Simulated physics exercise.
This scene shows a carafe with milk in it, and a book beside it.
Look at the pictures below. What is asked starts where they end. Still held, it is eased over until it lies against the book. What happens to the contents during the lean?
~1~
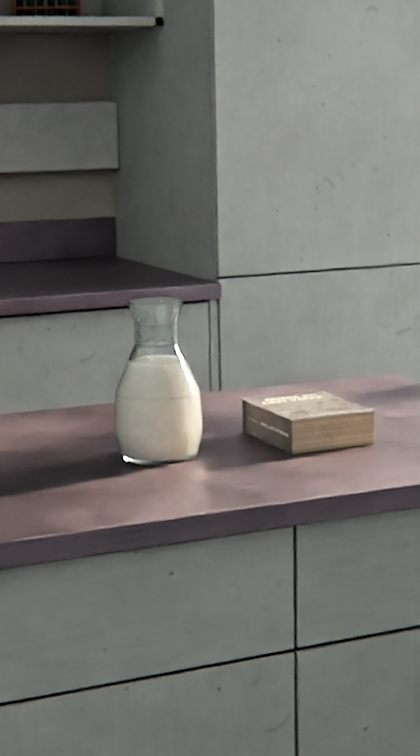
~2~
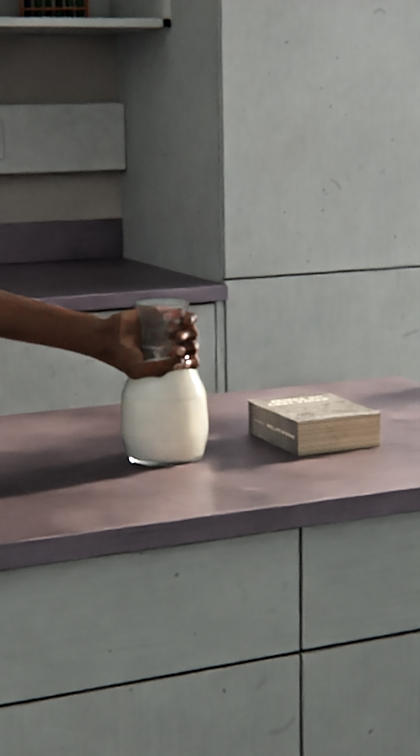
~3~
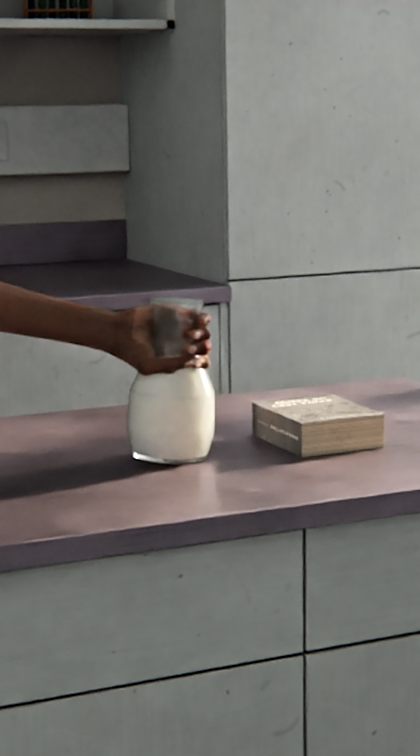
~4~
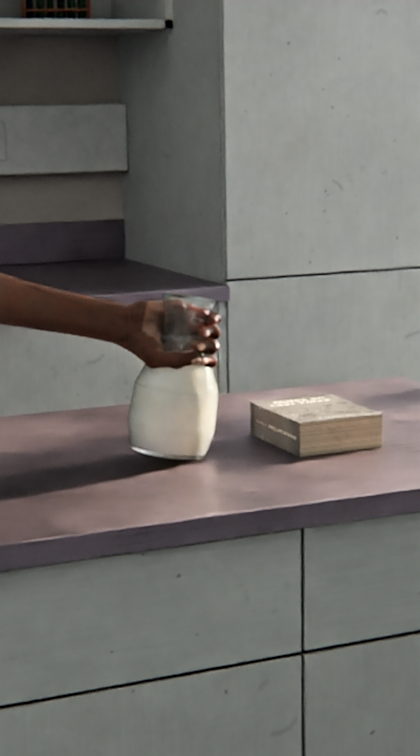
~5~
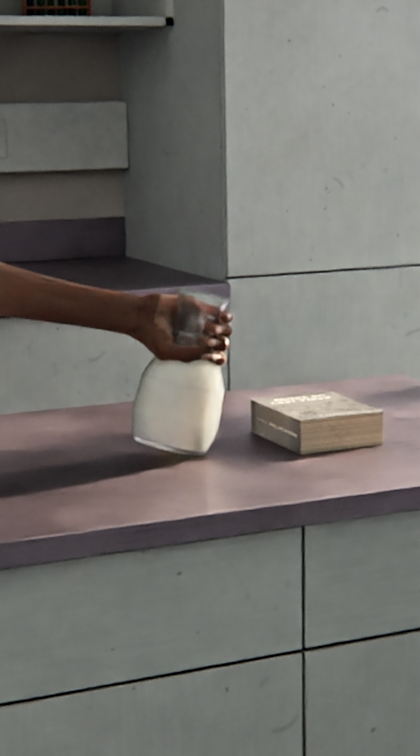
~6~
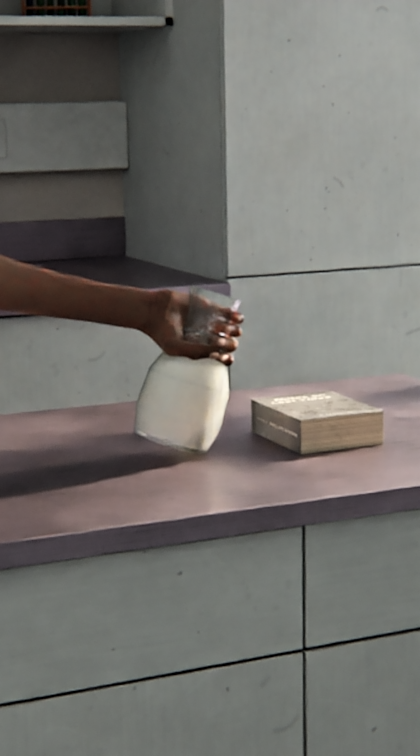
They partly pour out.
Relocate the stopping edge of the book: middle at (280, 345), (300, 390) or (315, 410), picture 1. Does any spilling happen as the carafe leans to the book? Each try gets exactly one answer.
As listed: Loses none, runs over, slops over.
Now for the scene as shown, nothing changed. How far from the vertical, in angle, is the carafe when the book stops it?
Looks like around 70 degrees to me.
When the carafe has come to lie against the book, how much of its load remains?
About 80 per cent.
Next, the carafe leans by about 40°; its rim is dry.
After that, the carafe leans by about 60°; it has slopped over; all of the milk is inside.
Finally, the carafe leans by about 70°, against the book; it has slopped over; about three quarters of the milk is inside.
